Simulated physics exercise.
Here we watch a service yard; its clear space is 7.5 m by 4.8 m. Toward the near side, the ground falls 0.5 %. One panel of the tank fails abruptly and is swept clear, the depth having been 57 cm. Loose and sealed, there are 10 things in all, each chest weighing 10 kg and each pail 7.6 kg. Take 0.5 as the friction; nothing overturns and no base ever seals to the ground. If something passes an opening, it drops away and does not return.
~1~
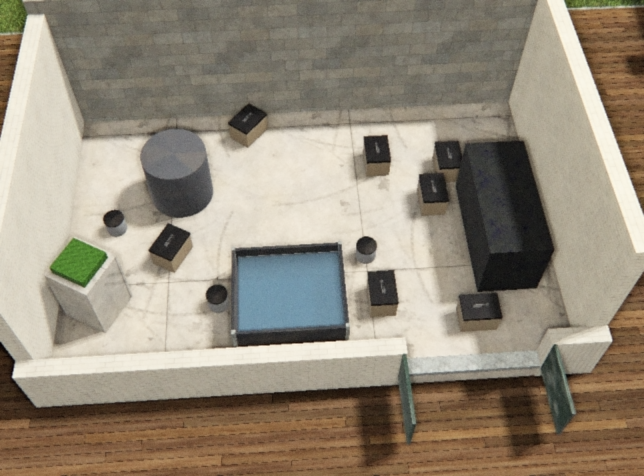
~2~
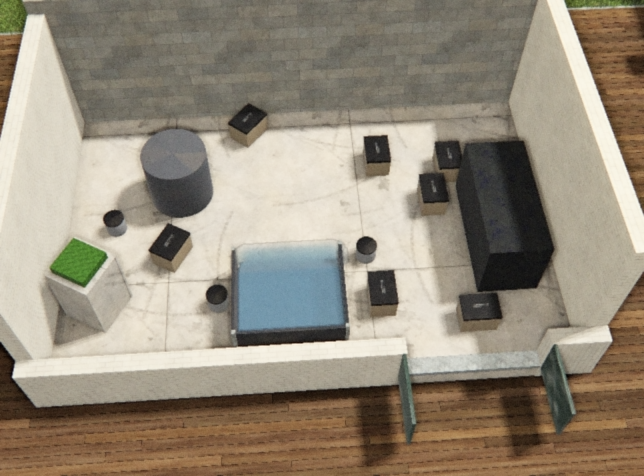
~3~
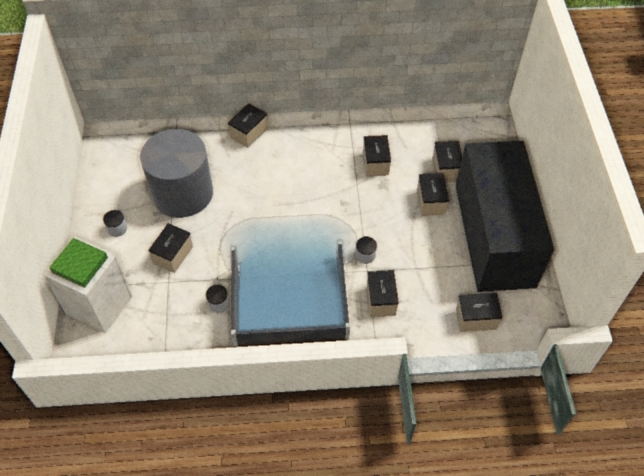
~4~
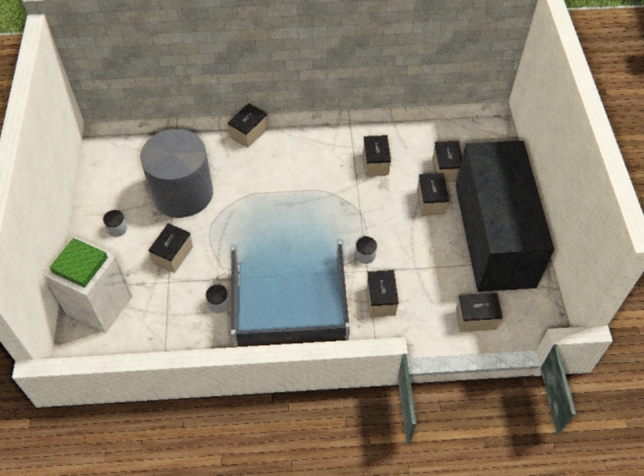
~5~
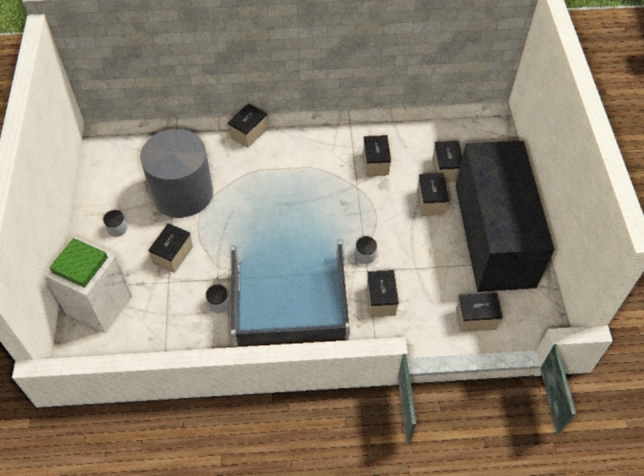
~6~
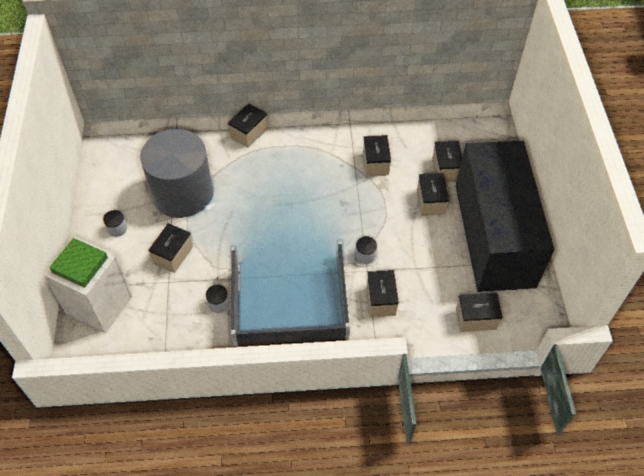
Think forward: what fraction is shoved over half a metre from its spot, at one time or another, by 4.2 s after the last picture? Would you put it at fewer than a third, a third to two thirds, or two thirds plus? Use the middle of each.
We'll see only a small share moved that far, short of a third.
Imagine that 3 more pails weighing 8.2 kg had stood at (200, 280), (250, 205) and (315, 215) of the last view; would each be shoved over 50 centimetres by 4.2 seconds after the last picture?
So it's stays below, then gets above, then gets above.
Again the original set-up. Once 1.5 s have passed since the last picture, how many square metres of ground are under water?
About 17 m2.
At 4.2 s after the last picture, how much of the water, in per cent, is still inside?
About 100 per cent.
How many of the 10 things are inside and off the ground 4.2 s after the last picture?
It comes to 3 of them.
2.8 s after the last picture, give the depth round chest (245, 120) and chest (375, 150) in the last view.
First roughly 7 cm, second roughly 10 cm.
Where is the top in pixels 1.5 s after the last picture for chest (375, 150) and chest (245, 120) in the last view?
I'd say close to (412, 114) and close to (204, 104).
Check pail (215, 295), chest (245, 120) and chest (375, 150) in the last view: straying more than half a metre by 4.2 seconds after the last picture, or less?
Taking them in turn, the answers are smaller, greater and greater.
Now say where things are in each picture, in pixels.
A chest at (383, 287), on the bottom; a chest at (169, 241), on the bottom; 1.9 m2 under water; 0 of 10 have shifted, in the first picture.
A chest at (383, 287) rests on the ground; a chest at (169, 241) rests on the ground; water covers 2.7 m2; 0 of 10 have shifted, in the second picture.
A chest at (383, 287) rests on the ground; a chest at (169, 241), on the bottom; 3.7 m2 under water; 0 of 10 have shifted, in the third picture.
A chest at (383, 287) rests on the ground; a chest at (169, 241) rests on the ground; 4.9 m2 under water; 0 of 10 have shifted, in the fourth picture.
A chest at (383, 287), on the bottom; a chest at (169, 241), on the bottom; 6.4 m2 under water; 0 of 10 have shifted, in the fifth picture.
A chest at (383, 287) rests on the ground; a chest at (169, 241) rests on the ground; 7.7 m2 under water; 0 of 10 have shifted, in the sixth picture.
Then, 0.4 s after the last picture 0 of 10 are over 50 cm from their spots; 0 afloat.
Then, 1.5 s after the last picture 2 of 10 are over 50 cm from their spots; 1 afloat.
Then, 2.8 s after the last picture 2 of 10 are over 50 cm from their spots; 1 afloat.
Then, 4.2 s after the last picture 2 of 10 are over 50 cm from their spots, and 2 have been at some point; 3 afloat.
